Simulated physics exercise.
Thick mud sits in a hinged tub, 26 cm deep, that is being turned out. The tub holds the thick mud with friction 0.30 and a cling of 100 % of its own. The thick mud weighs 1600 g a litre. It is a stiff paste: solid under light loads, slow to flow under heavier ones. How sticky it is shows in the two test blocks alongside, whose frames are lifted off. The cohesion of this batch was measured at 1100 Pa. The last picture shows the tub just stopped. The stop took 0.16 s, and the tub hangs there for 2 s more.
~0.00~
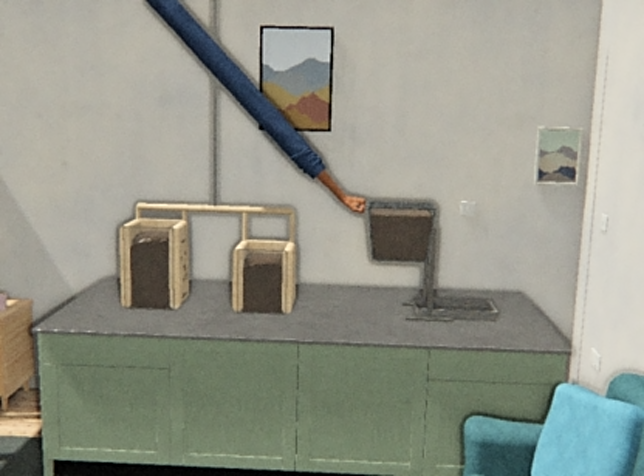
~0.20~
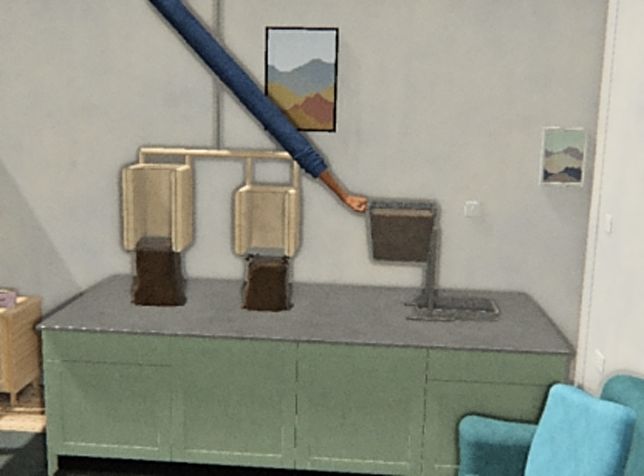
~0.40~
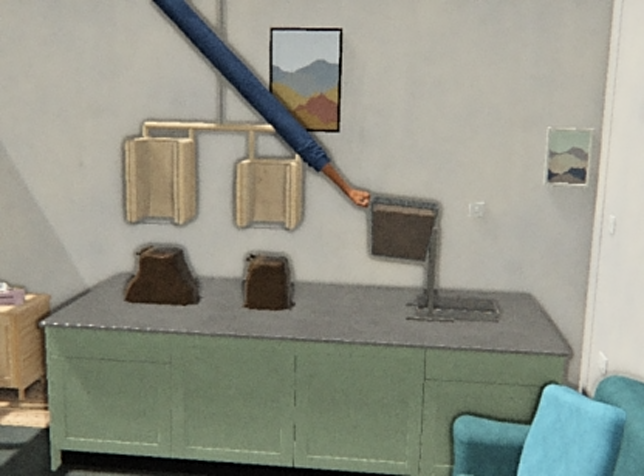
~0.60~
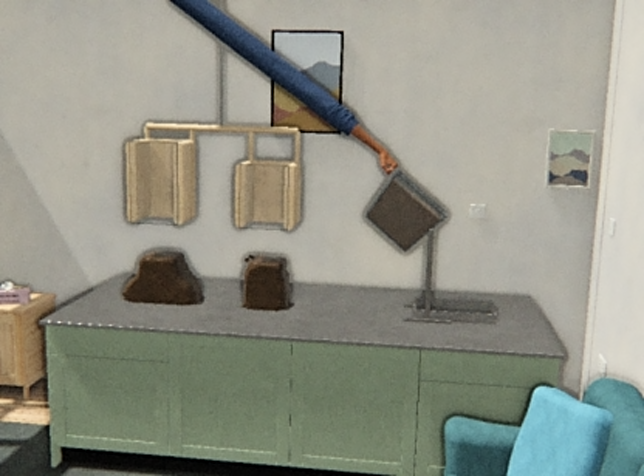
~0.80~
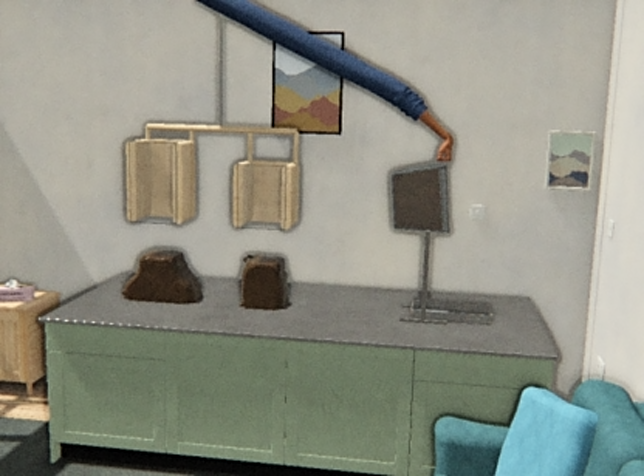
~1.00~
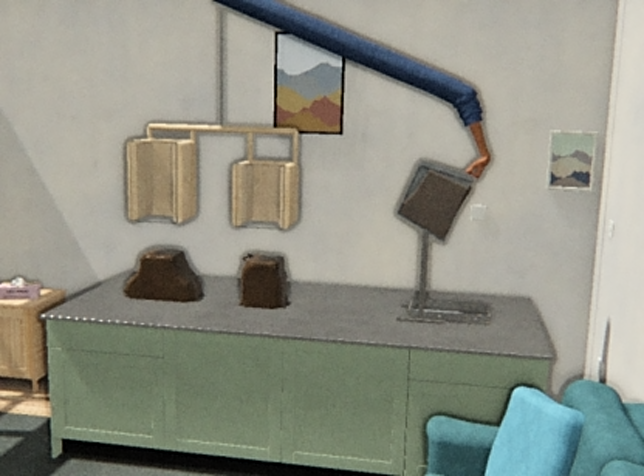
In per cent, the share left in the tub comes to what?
About 0 %.
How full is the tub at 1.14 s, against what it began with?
Some 60 per cent.
By 1.14 s, the tub is at 112 degrees and holds 61 %.
By 1.31 s, the tub is at 112 degrees and holds 22 %.
By 1.48 s, the tub is at 112 degrees and holds 6 %.
By 1.65 s, the tub is at 112 degrees and holds 0 %.
By 3.00 s, at the end, the tub is at 112 degrees and holds 0 %.
